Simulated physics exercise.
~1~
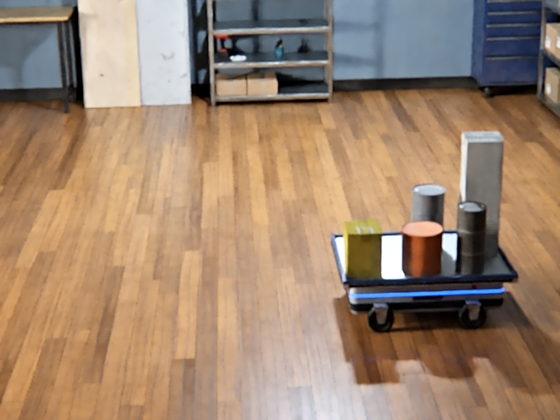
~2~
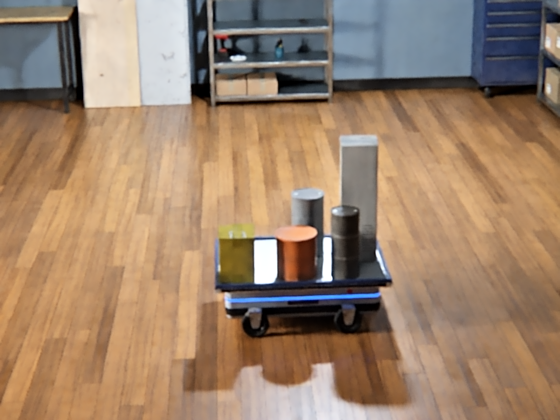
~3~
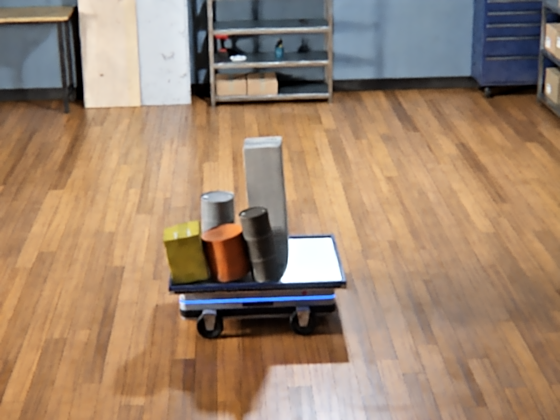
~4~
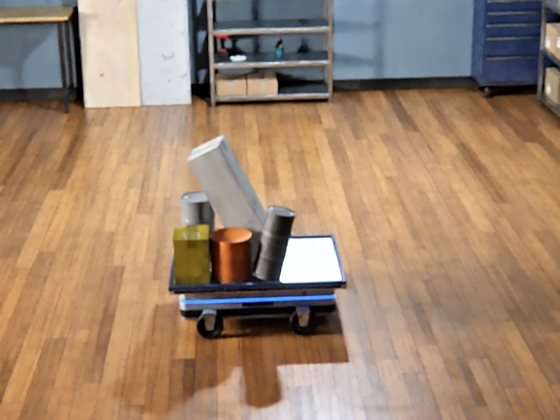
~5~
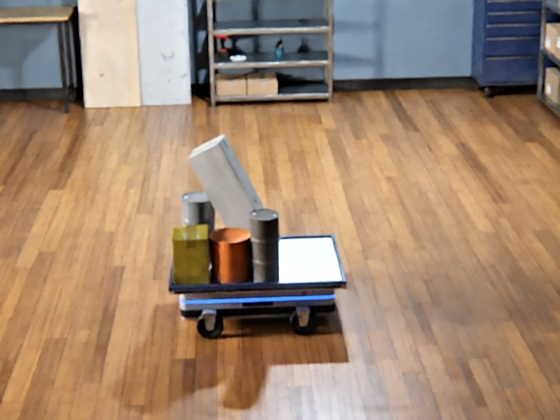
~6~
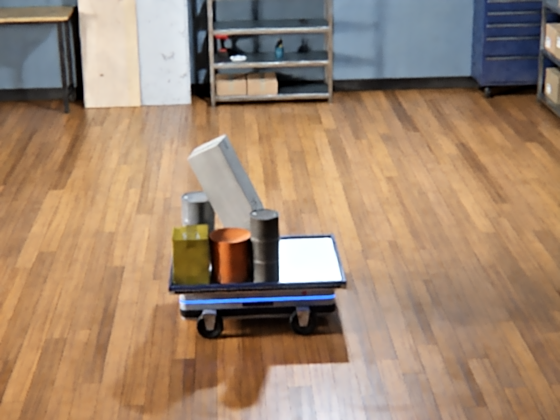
Workshop floor with a flat cart rolling left and stopping, its load sliding and rocking, the tall pale box left leaning.
